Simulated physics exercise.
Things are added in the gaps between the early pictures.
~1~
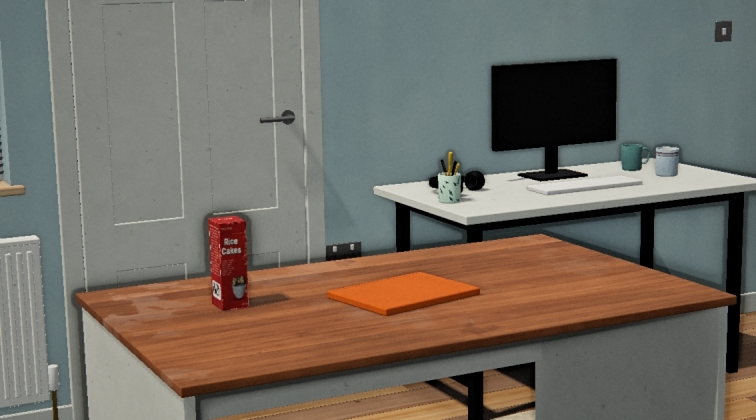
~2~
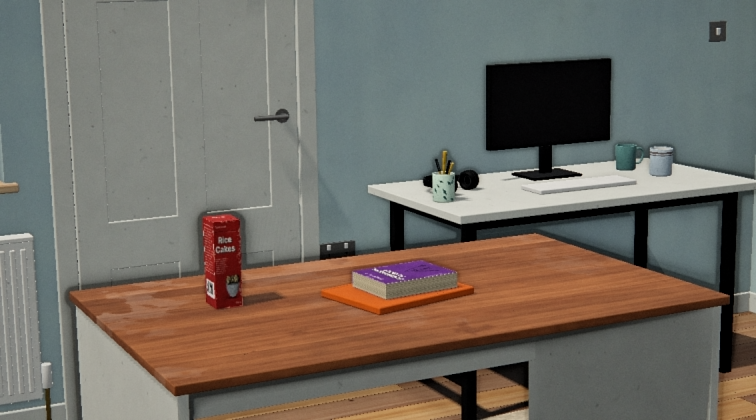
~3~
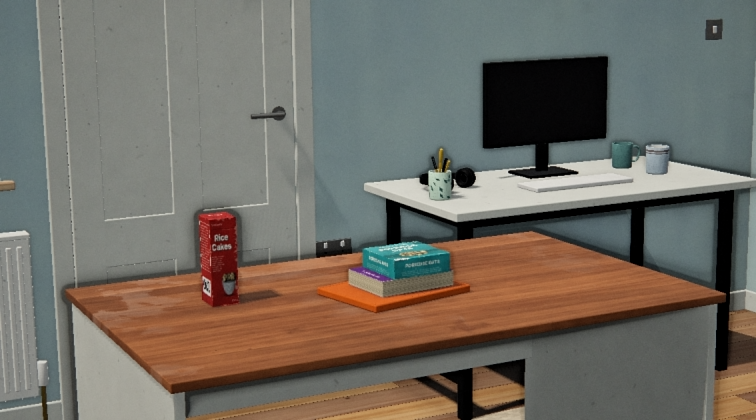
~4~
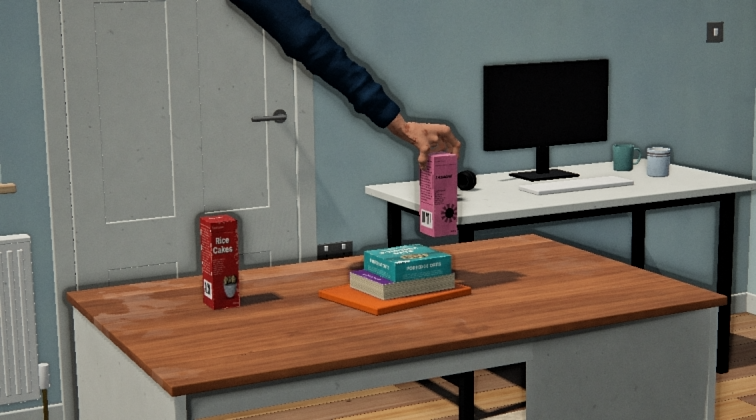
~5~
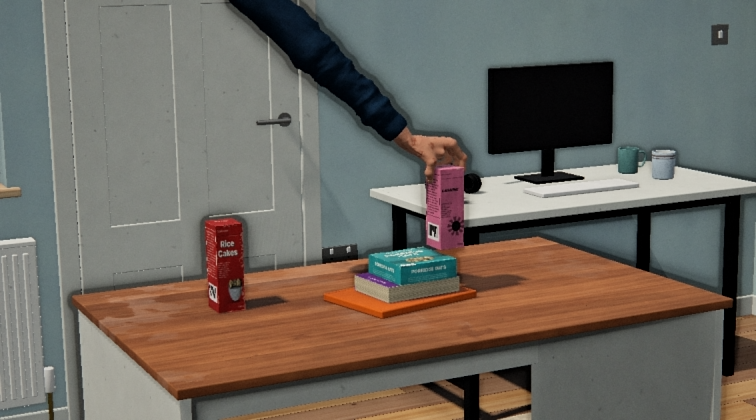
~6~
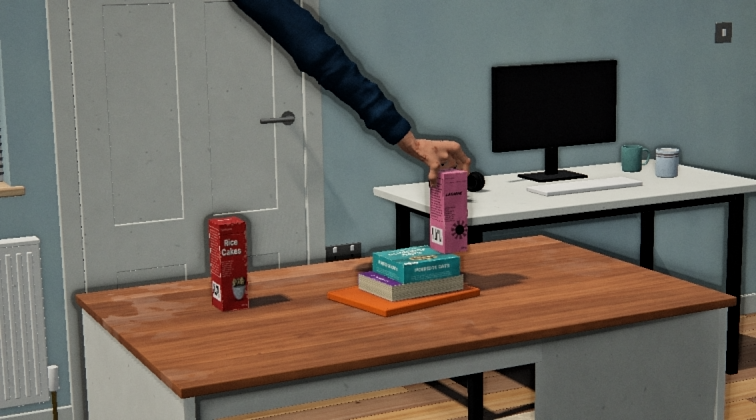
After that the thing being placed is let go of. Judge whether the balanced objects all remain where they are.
It will not remain standing.
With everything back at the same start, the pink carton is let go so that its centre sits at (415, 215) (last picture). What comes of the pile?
Observed: Pile steady.
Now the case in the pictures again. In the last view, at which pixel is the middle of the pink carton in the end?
In the final view it sits at roughly (489, 268).
Then, 0.40 s past the last view, pink carton now fallen.
Then, 0.50 s past the last view, things are still on the move.
Then, 0.60 s past the last view, as before.
Then, 1.70 s past the last view, nothing new.
Finally, fallen, pink carton; the other 4 still in place. Final places as the last picture's camera would see them, pink carton near (489, 268). The pile comes apart.
